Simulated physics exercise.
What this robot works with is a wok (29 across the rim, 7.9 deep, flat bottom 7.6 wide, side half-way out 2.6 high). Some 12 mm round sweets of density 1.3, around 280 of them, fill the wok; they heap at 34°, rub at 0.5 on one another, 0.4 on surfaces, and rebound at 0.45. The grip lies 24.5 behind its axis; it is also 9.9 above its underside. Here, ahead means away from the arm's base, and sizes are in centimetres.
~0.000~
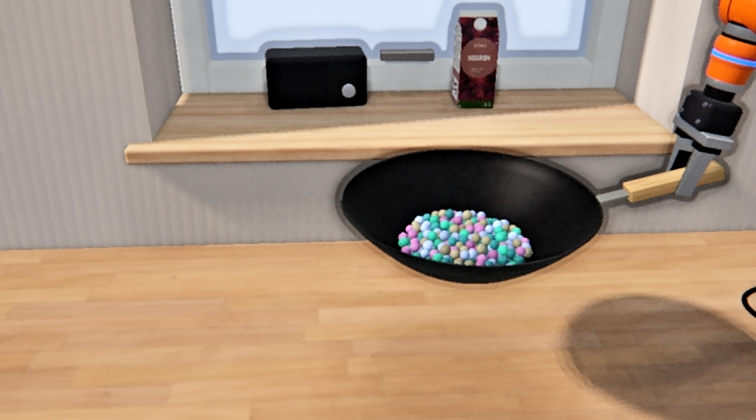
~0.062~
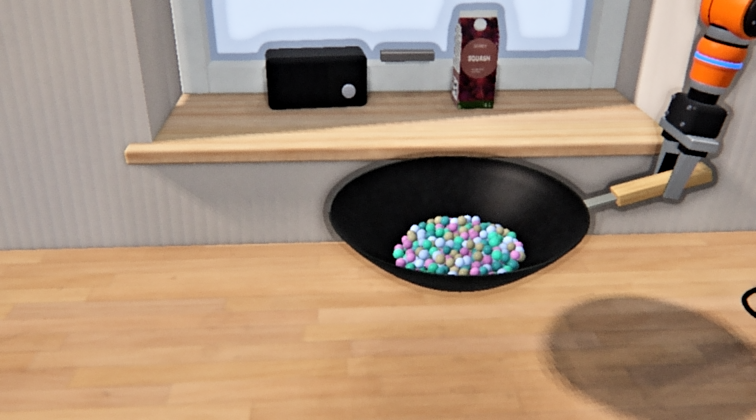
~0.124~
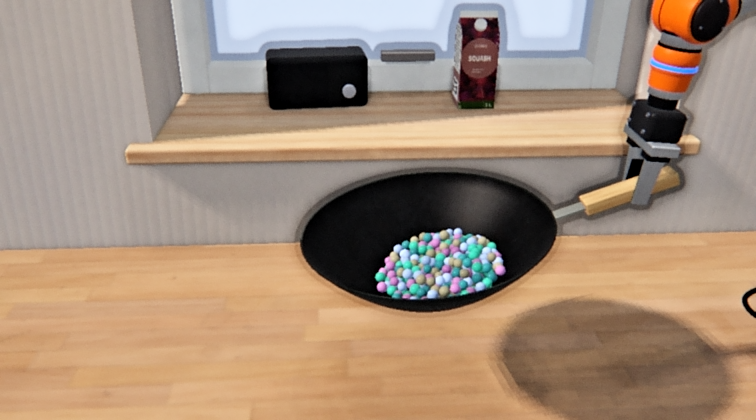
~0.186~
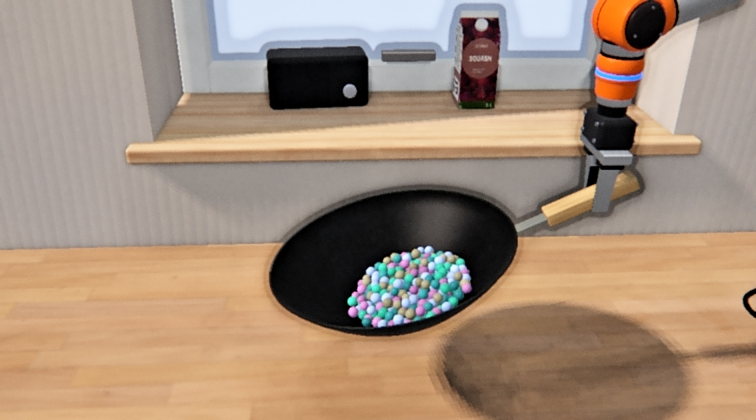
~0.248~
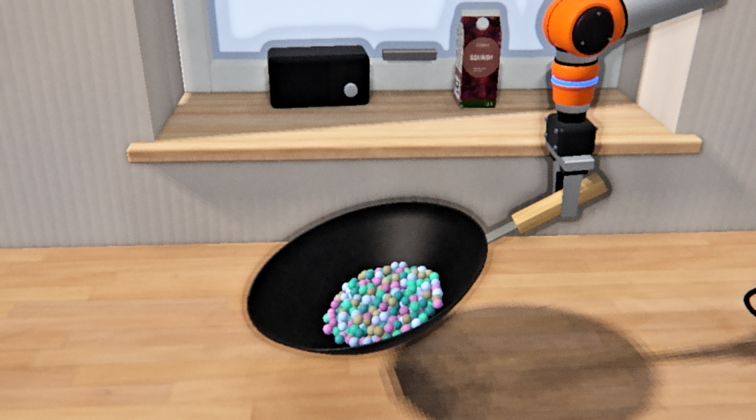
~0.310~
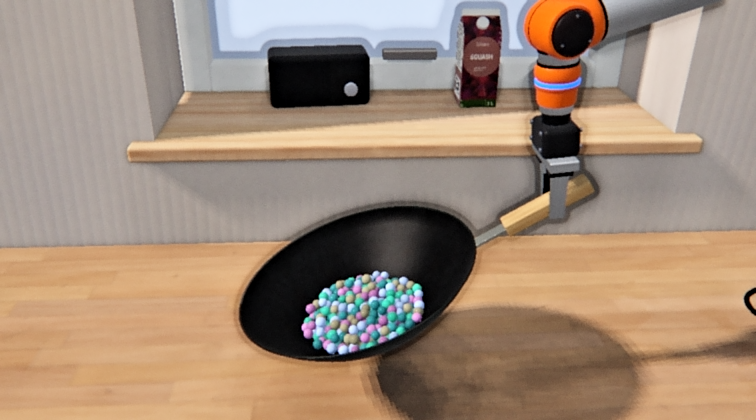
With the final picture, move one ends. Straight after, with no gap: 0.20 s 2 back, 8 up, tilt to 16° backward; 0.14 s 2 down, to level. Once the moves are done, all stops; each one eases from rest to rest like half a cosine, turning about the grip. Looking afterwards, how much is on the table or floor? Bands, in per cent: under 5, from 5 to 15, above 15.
Band: Under 5 per cent.
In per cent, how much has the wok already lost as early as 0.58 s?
By that moment, something like 60 percent.
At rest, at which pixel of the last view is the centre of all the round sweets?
Around (349, 221).
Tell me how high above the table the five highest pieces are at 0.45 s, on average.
Somewhere near 32 cm, I'd say.
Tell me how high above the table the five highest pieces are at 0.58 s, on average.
Estimated height above table: About 48 centimetres.
After 0.45 s, tilted 8° backward, highest piece 32 above the table; 285 in the wok.
After 0.58 s, tilted 8° backward, highest piece 49 above the table; 115 in the wok, 170 in flight or on a rim.
After 0.85 s, level, highest piece 31 above the table; 284 in the wok, 1 in flight or on a rim.
After 1.90 s, level, highest piece 27 above the table; 284 in the wok, 1 on the table or floor.
At rest, 284 in the wok, 1 on the table or floor. That is 0 % on the table or floor.
